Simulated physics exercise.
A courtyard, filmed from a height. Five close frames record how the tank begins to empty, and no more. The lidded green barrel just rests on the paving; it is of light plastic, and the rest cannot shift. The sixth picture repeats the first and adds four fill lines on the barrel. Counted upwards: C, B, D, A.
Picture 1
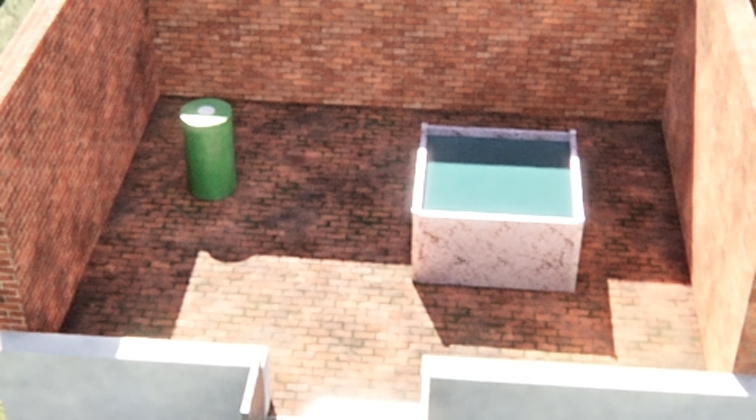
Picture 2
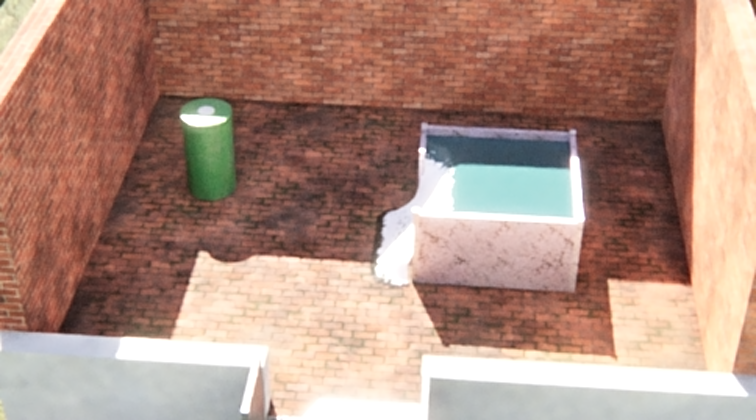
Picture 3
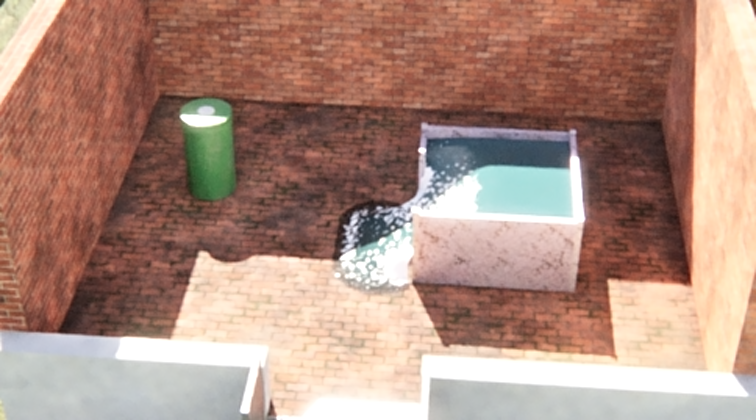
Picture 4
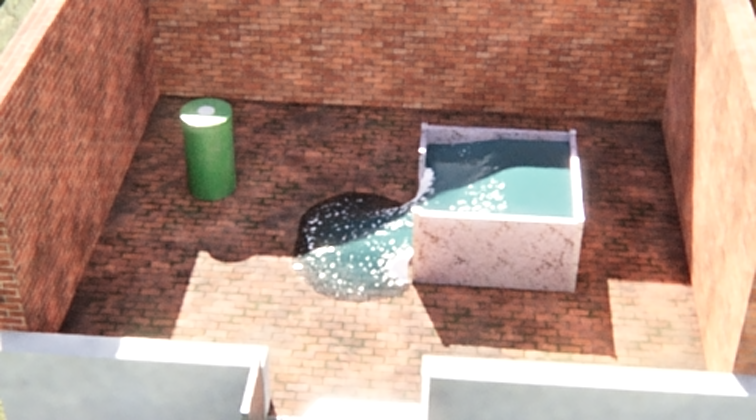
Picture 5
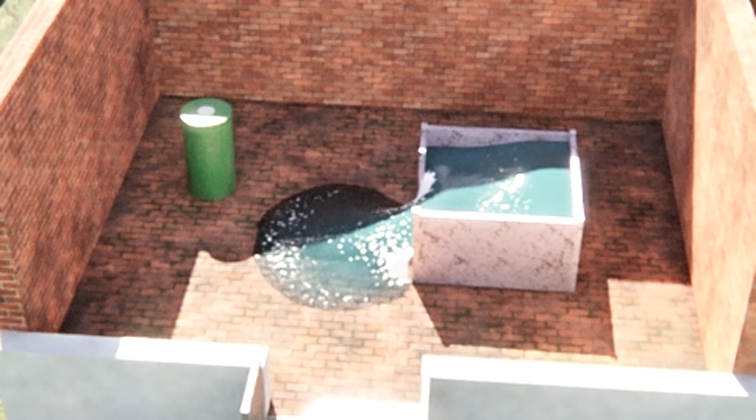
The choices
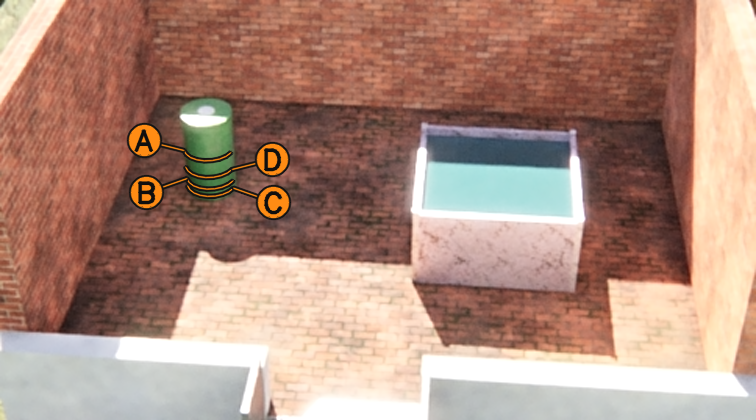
The footage shows, from above, a brick-walled yard with a green barrel on the left and a full tank of water, which pours out over the tank's left side and spreads across the ground in a widening, foam-flecked pool.
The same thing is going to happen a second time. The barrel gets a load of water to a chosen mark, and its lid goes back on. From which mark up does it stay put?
Line D just does it.
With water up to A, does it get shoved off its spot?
No, not at all.
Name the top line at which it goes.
That would be B.
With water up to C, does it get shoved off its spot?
Yes, that goes wrong.
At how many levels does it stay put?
Two of them.
On the marked copy, A at (204, 160); B at (206, 189); C at (207, 196); D at (205, 177); from the bottom up C, B, D, A.
If A is chosen, it does not move.
If B is chosen, it is pushed about its own width away.
If C is chosen, it is pushed about 5 times its own width away.
If D is chosen, it does not move.
